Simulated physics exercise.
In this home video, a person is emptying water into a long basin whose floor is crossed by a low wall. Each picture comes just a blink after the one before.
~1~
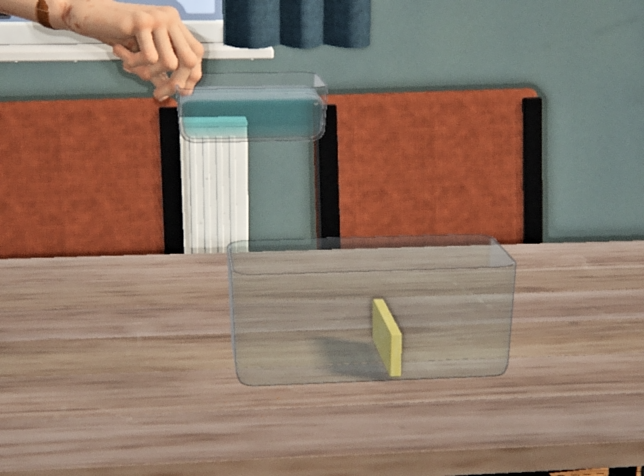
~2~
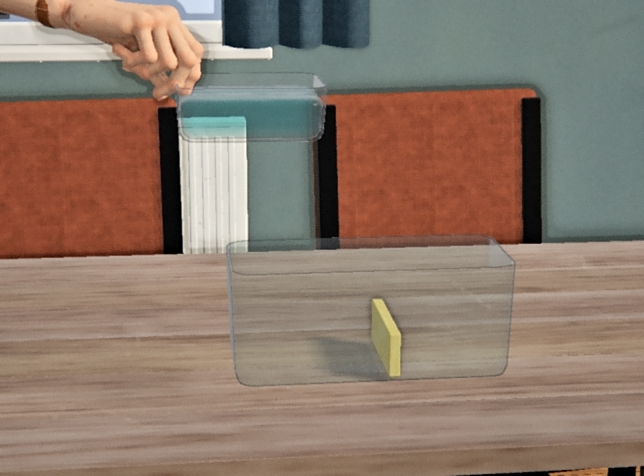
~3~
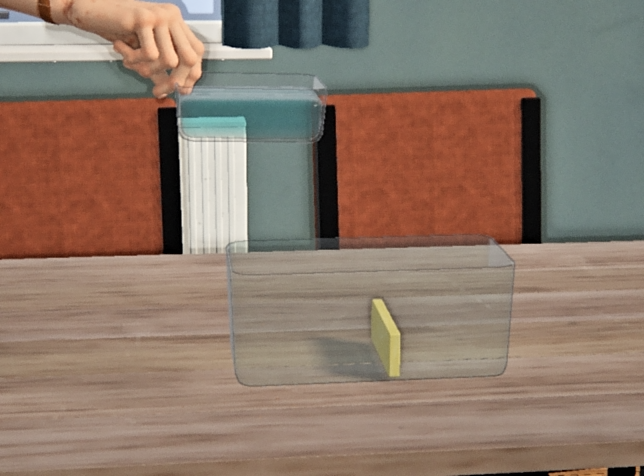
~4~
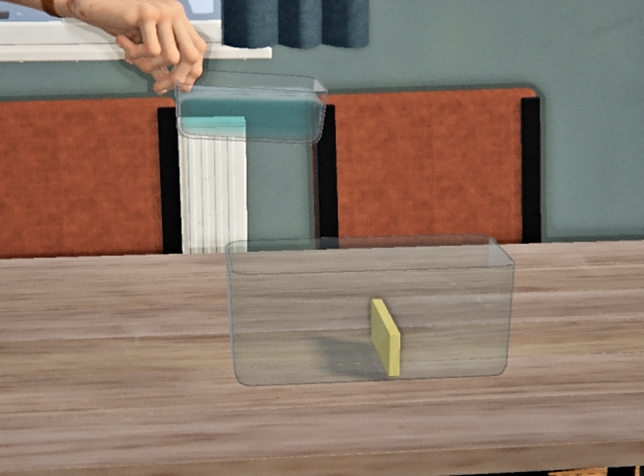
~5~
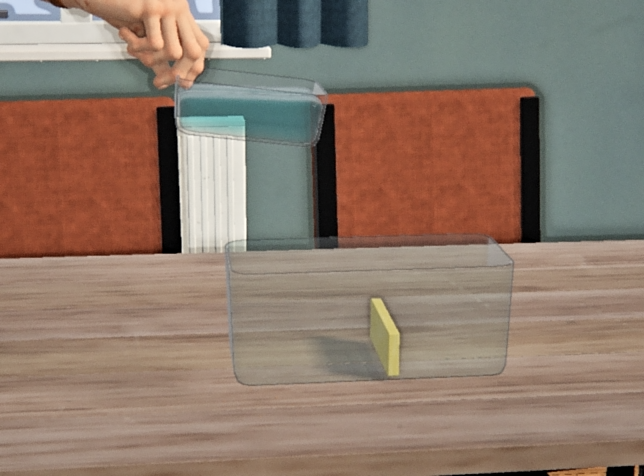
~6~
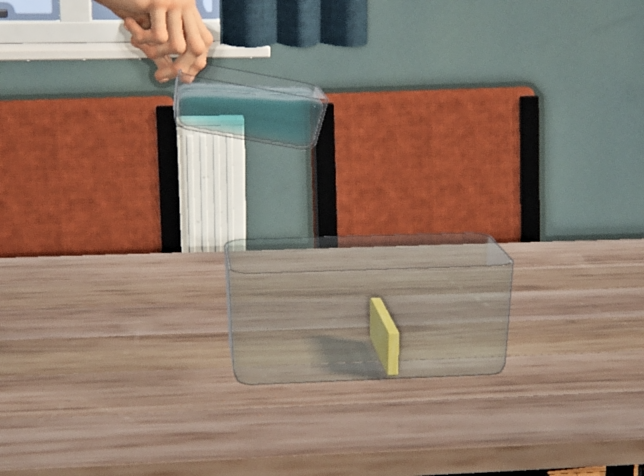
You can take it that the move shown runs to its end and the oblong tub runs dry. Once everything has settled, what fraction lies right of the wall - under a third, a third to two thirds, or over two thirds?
Looks to me like the right side of the wall gets at least a third but no more than two thirds.
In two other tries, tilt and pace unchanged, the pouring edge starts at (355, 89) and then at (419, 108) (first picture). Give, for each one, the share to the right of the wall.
65 % and 75 %.
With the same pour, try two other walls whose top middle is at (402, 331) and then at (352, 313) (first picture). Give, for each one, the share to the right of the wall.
Note - case one near 30 %, case two near 65 %.
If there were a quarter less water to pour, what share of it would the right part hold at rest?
That share would be some 25 parts in a hundred.
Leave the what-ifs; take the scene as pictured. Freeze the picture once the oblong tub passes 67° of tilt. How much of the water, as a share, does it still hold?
Around 25 percent remains.
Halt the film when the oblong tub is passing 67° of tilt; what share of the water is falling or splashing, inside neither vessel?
It works out to about 45 percent.
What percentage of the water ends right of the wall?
I'd put it at about 45 per cent.
A moment on, the oblong tub is tipped part way and 26 per cent is still to pour, 6 is left of the wall and 20 right of it.
Next, the oblong tub is tipped right over and 3 per cent is still to pour, 37 is left of the wall and 45 right of it.
Then the oblong tub is tipped right over and 0 per cent is still to pour, 45 is left of the wall and 46 right of it.
Later the oblong tub is tipped right over and 0 per cent is still to pour, 45 is left of the wall and 46 right of it.
In the end 45 per cent lies left of the wall, 46 right of it and 9 outside.
